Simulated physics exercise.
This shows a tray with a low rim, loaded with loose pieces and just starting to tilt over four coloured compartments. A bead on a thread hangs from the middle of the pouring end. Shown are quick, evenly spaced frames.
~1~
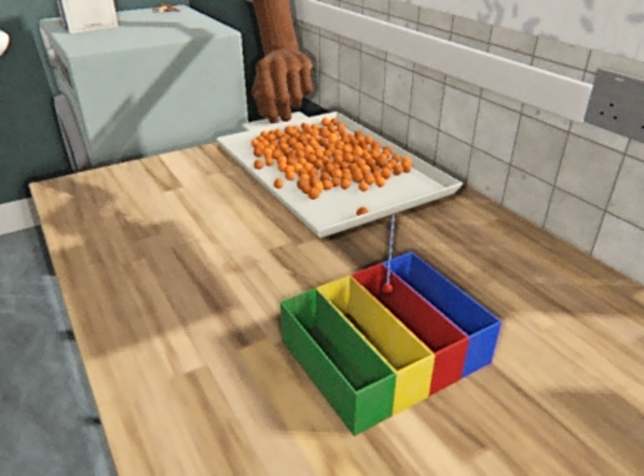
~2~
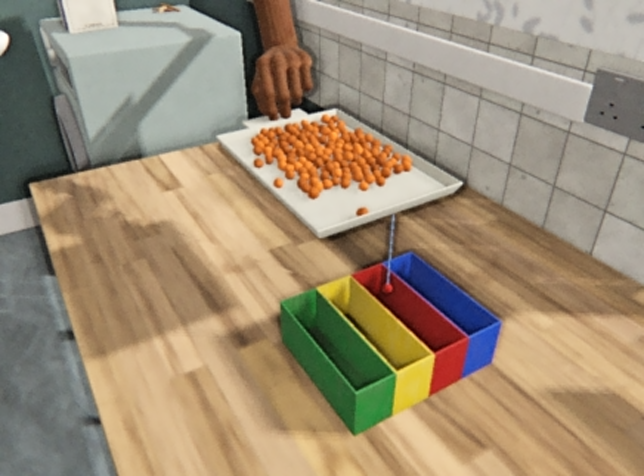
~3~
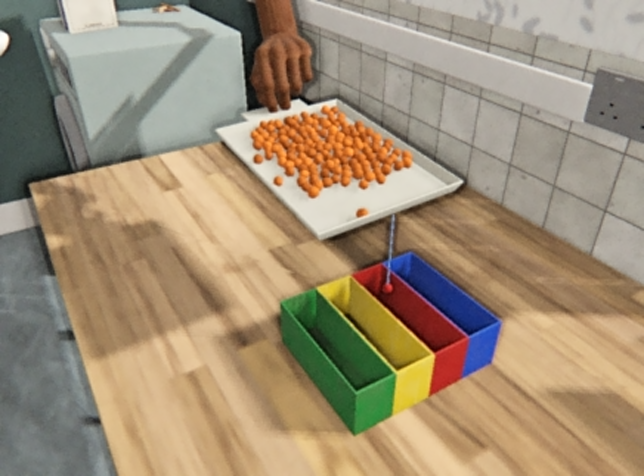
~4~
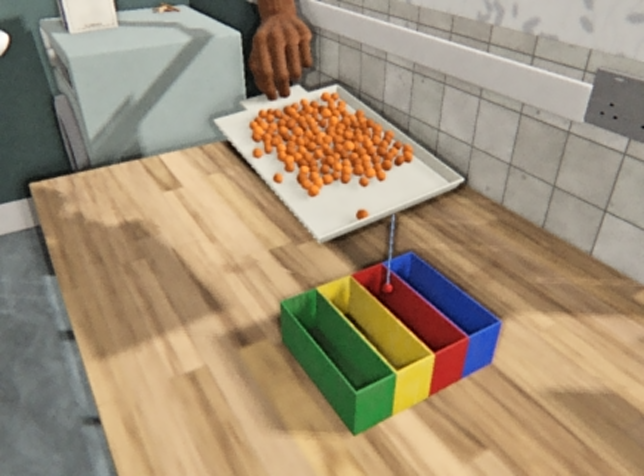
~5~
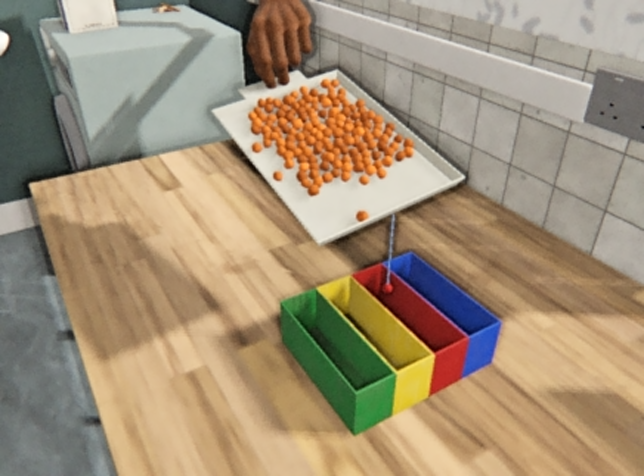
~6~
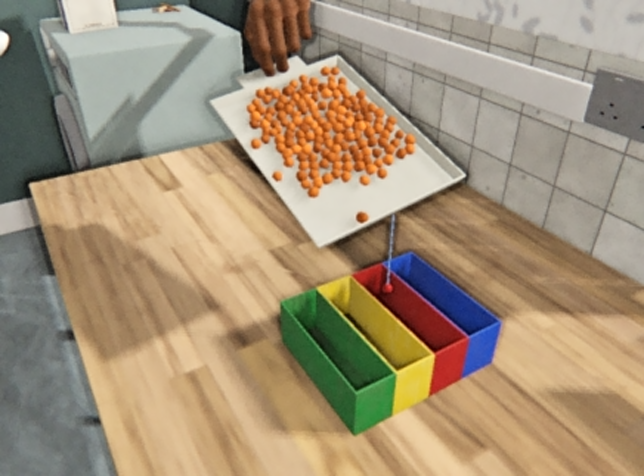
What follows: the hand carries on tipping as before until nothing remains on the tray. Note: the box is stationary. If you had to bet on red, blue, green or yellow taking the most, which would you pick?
I would pick green.
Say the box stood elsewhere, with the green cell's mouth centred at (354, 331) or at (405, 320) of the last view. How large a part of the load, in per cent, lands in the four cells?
50 and 10 in a hundred, in turn.
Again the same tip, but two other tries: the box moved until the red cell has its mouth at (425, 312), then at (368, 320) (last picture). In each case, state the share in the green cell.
Trial 1 around 40 percent, trial 2 around 30 percent.
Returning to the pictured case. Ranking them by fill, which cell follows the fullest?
The runner-up is the yellow cell.
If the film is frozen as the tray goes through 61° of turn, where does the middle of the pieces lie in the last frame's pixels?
I'd put the middle of the pieces at roughly (340, 241).
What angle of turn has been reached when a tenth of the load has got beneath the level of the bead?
About 60°.
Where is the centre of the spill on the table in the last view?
Estimate: Around (278, 434).
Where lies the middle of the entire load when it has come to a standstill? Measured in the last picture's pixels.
Somewhere around (343, 381) in the final view.
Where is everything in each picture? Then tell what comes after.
Corners of the pouring end (320, 226) and (455, 183), level; middle of the load (327, 155), coated peanuts; bead on its thread (387, 288); green cell (375, 401); yellow cell (413, 381); red cell (448, 363); blue cell (481, 346), in the first picture.
Corners of the pouring end (320, 227) and (455, 182), level; middle of the load (327, 153), in the second picture.
Corners of the pouring end (320, 229) and (456, 180), tipped barely, lowest at the left corner; middle of the load (327, 148), in the third picture.
Corners of the pouring end (320, 233) and (456, 178), tipped a little, lowest at the left corner; middle of the load (327, 141), in the fourth picture.
Corners of the pouring end (320, 237) and (457, 176), tipped a little, lowest at the left corner; middle of the load (327, 133), in the fifth picture.
Corners of the pouring end (320, 240) and (458, 174), tipped clearly, lowest at the left corner; middle of the load (326, 128), about a tenth on the move; green cell (375, 401); yellow cell (413, 381); red cell (448, 363); blue cell (481, 346), in the sixth picture.
Just after the last frame, tray tipped steeply; roughly half on the tray; about a tenth in the yellow cell; about a tenth in the green cell; roughly a third falling or outside the box.
A moment on, tray tipped right over; roughly a third in the green cell; roughly a quarter in the yellow cell; just a few in the red cell; just a few in the blue cell; roughly a third falling or outside the box.
Further on, tray tipped past a quarter turn; roughly a third in the green cell; roughly a quarter in the yellow cell; just a few in the red cell; just a few in the blue cell; roughly a third falling or outside the box.
When it is over, tray tipped past a quarter turn; roughly a third in the green cell; roughly a quarter in the yellow cell; just a few in the red cell; just a few in the blue cell; roughly a third outside the box.
